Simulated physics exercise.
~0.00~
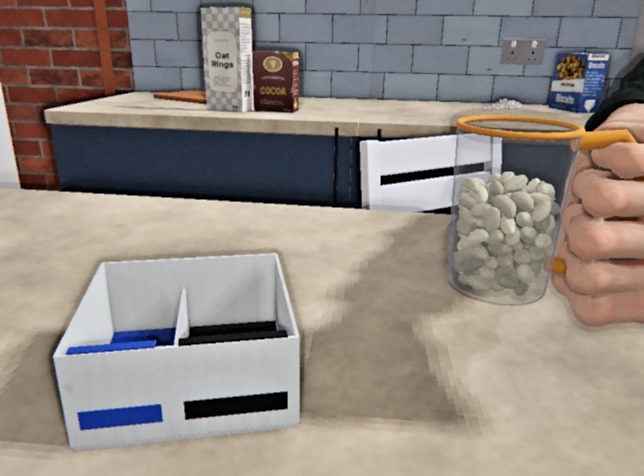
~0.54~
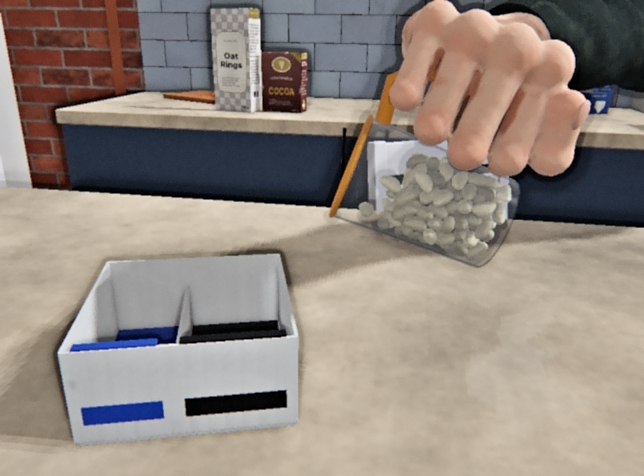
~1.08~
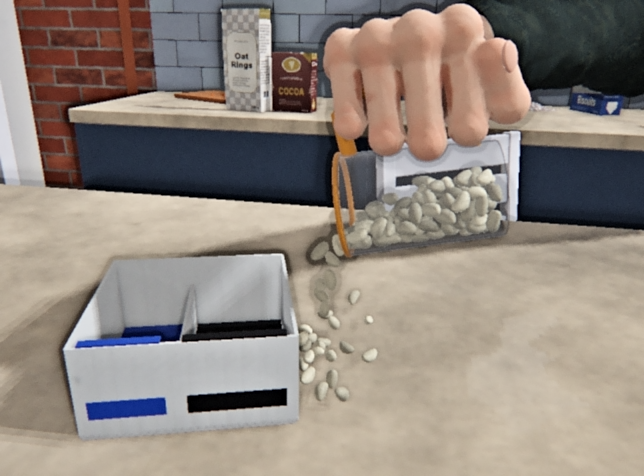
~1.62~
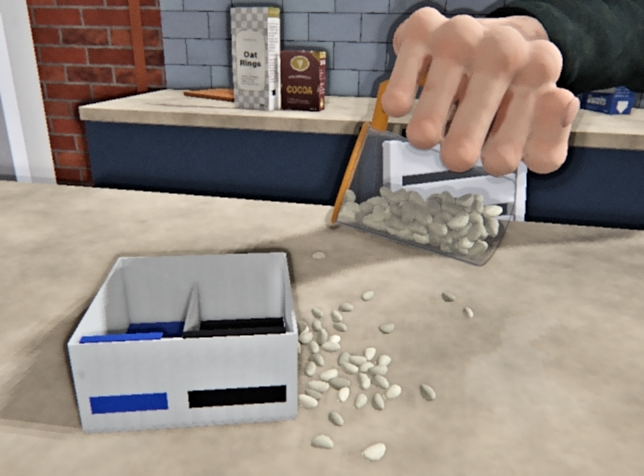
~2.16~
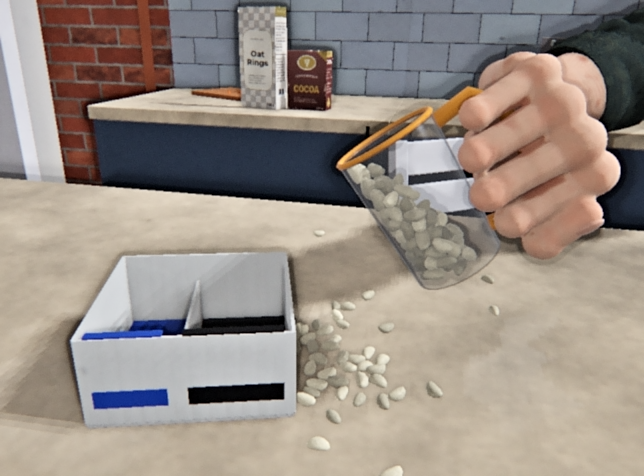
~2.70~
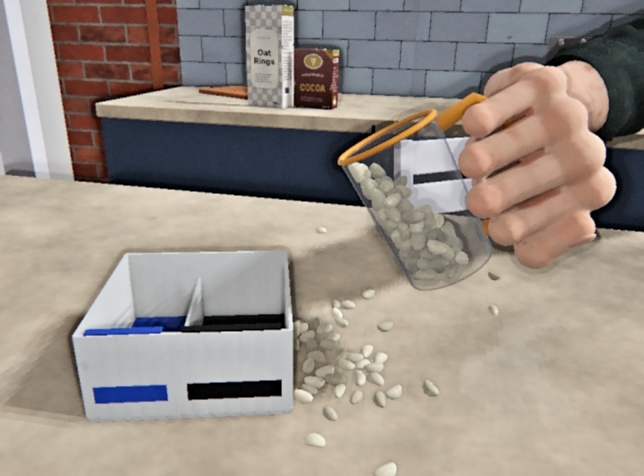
A clear cup of white beans with an orange rim, held by a hand, moves left and tips over, spilling some beans onto the table beside a white tin with blue and black sections. The hand then tilts it partly back, with most beans still inside and none in the tin.
